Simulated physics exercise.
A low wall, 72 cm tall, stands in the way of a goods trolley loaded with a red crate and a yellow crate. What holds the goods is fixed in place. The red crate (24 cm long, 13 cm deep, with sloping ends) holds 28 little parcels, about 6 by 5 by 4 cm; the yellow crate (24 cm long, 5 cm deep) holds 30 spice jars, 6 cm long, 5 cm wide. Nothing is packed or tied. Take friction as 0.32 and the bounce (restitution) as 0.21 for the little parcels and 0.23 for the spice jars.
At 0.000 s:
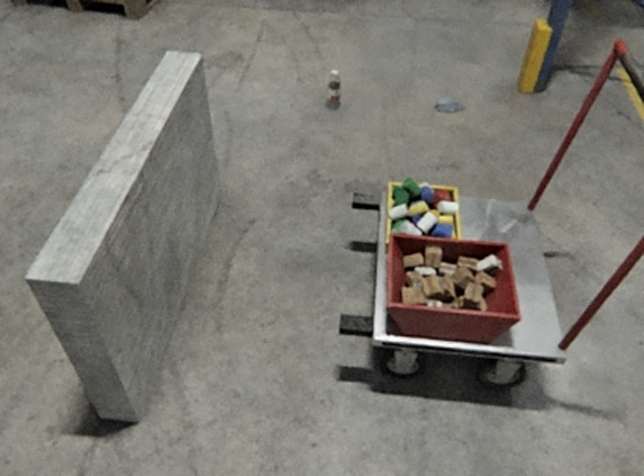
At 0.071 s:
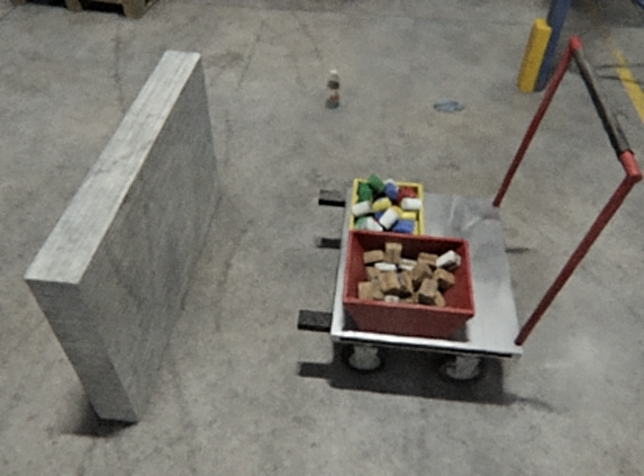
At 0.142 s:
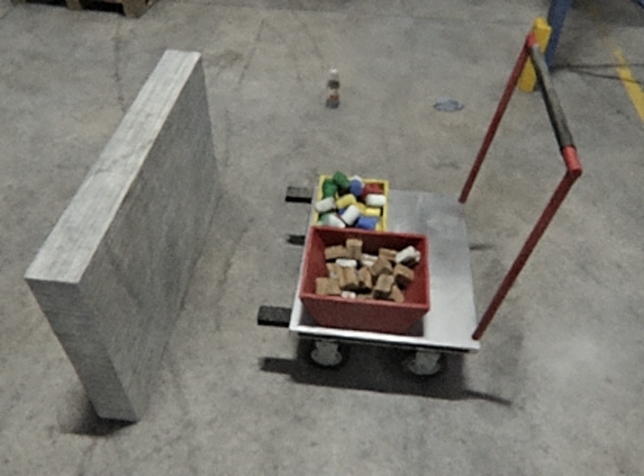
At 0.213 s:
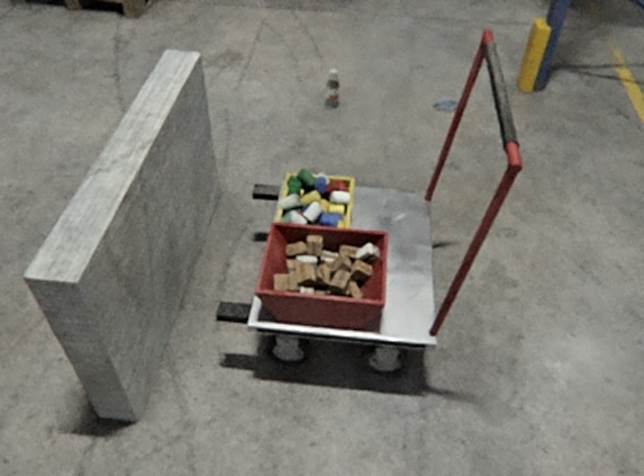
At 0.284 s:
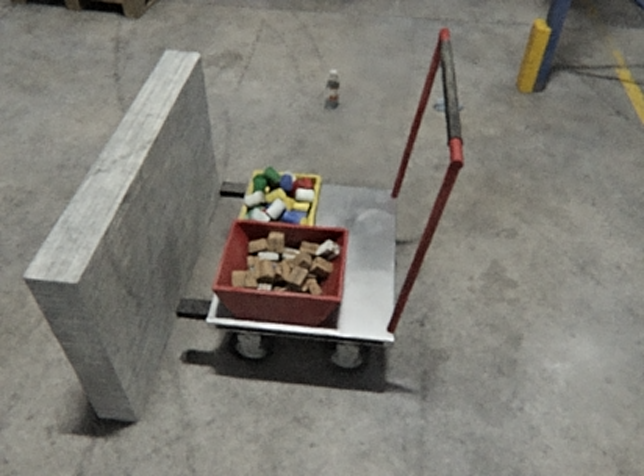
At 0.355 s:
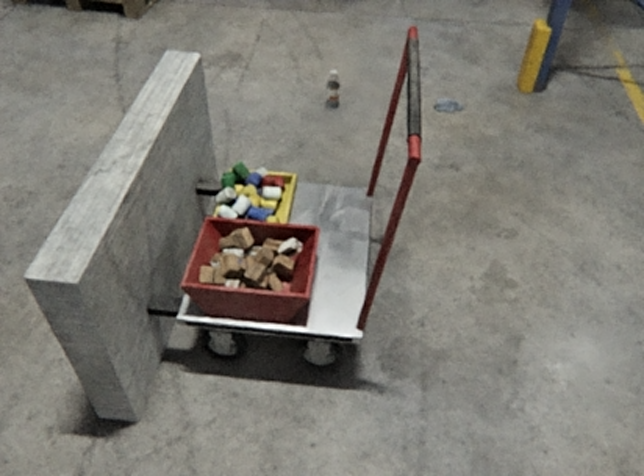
On a concrete floor, a trolley carrying red and yellow crates rolls left up to a low wall.
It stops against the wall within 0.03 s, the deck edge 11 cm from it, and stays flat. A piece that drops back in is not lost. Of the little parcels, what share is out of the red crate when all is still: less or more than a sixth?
Less than a sixth of the little parcels leave the red crate.
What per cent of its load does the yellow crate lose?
Yellow crate 30 per cent.
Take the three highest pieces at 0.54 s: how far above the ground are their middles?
Roughly 46 cm.
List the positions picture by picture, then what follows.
In the first picture (each is followed by its nearest rim corner in this view, unless another is named), red crate, (518, 317); yellow crate (by its farthest rim corner), (392, 183); 63 cm short of the stop; none out.
Red crate, (472, 312); yellow crate, (358, 180); 50 cm short of the stop, in the second picture.
Red crate, (427, 307); yellow crate, (324, 177); 36 cm short of the stop, in the third picture.
Red crate, (382, 303); yellow crate, (291, 174); 23 cm short of the stop, in the fourth picture.
Red crate, (338, 299); yellow crate, (258, 171); 10 cm short of the stop, in the fifth picture.
Red crate, (305, 296); yellow crate, (234, 170); stopped; none out, in the sixth picture.
After 0.42 s, red crate 28 in, 0 out and yellow crate 27 in, 3 out.
After 0.54 s, red crate 27 in, 1 out and yellow crate 21 in, 9 out.
After 0.77 s, red crate 27 in, 1 out and yellow crate 21 in, 9 out.
When it is over (at 1.28 s), red crate 27 in, 1 out and yellow crate 21 in, 9 out. Asked share, 1 of 28, 4 per cent.
